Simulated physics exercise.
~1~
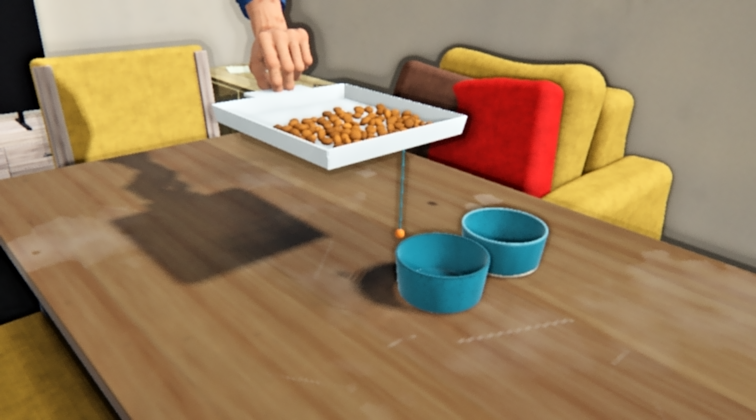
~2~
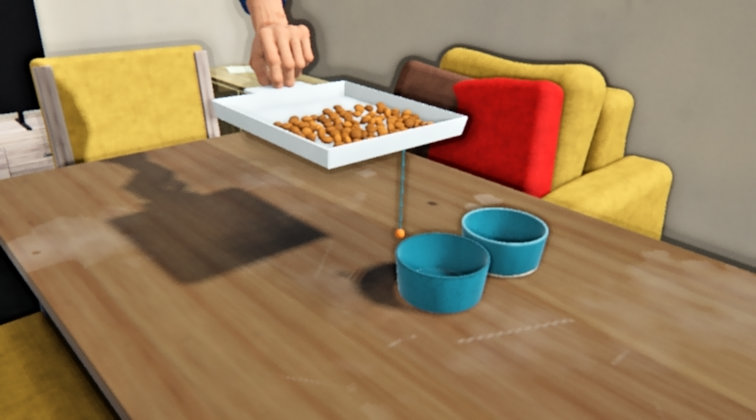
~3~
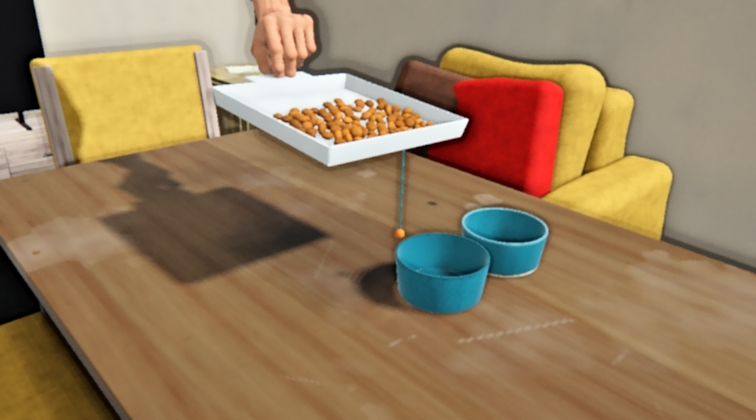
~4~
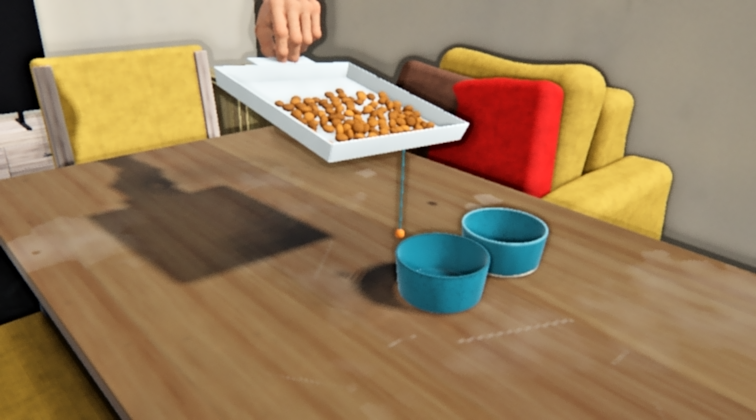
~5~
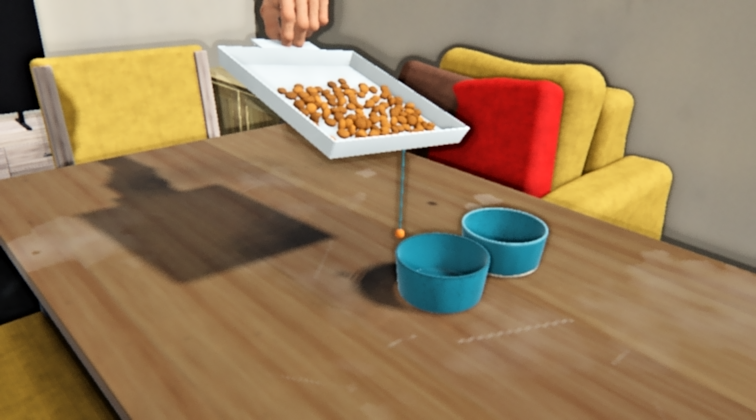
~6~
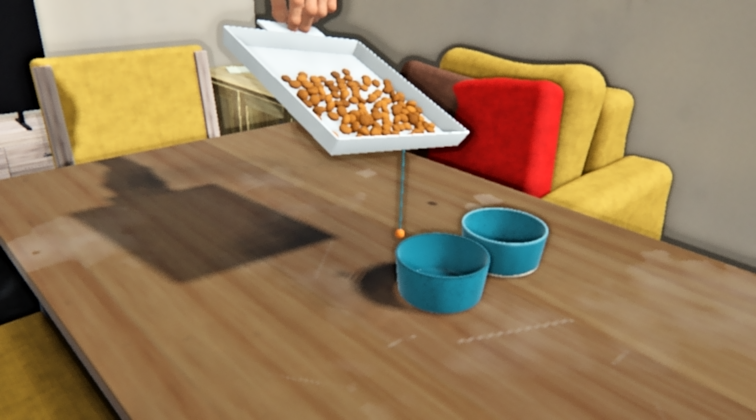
We see a hand holding a white tray of small brown pieces above a wooden table with two blue dishes and a hanging orange bead; the hand gradually raises the tray's back end, tilting it toward its lower right corner.
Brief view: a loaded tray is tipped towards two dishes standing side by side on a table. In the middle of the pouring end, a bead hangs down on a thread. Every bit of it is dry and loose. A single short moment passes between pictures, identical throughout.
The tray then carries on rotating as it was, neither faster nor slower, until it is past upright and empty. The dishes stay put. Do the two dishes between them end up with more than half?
Yes.
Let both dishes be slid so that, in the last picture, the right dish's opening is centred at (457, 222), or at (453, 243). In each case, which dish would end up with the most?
Try 1: The dish to the right; try 2: The dish to the right.
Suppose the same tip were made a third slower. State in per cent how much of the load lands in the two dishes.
Estimate: Some 60%.
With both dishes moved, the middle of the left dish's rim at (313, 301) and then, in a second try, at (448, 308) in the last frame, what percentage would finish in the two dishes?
About 10 and 10 per cent respectively.
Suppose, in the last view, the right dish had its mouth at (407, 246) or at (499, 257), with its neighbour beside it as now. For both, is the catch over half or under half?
At place one not up to half; at place two not up to half.
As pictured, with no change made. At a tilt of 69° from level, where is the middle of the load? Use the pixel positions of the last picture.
Look about (411, 109) in the last picture.
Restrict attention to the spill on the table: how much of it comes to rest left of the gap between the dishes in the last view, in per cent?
I'd say some 80 in a hundred.
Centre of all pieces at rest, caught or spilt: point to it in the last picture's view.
The centre settles at about (452, 277).
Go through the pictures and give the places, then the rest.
In the first frame, corners of the pouring end at (329, 149) and (462, 116), level; middle of the load at (356, 129), bits of cat kibble; left dish at (477, 288); right dish at (538, 254); bead on its thread at (400, 234).
In the second frame, corners of the pouring end at (329, 148) and (462, 117), level; middle of the load at (356, 128).
In the third frame, corners of the pouring end at (331, 146) and (463, 119), tipped barely, lowest at the right corner; middle of the load at (356, 124).
In the fourth frame, corners of the pouring end at (333, 142) and (464, 123), tipped a little, lowest at the right corner; middle of the load at (358, 118).
In the fifth frame, corners of the pouring end at (336, 139) and (465, 127), tipped clearly, lowest at the right corner; middle of the load at (359, 113).
In the sixth frame, corners of the pouring end at (339, 137) and (465, 130), tipped clearly, lowest at the right corner; middle of the load at (362, 107); left dish at (477, 288); right dish at (538, 254).
Soon after the last picture, tray tipped steeply; all on the tray.
A little later, tray tipped past a quarter turn; about a quarter on the tray; about a third in the left dish; a small part in the right dish; a small part outside both; about a third in the air.
Later still, tray tipped past a quarter turn; about two thirds in the left dish; a small part in the right dish; about a third outside both.
At rest, tray tipped past a quarter turn; about two thirds in the left dish; a small part in the right dish; about a third outside both.
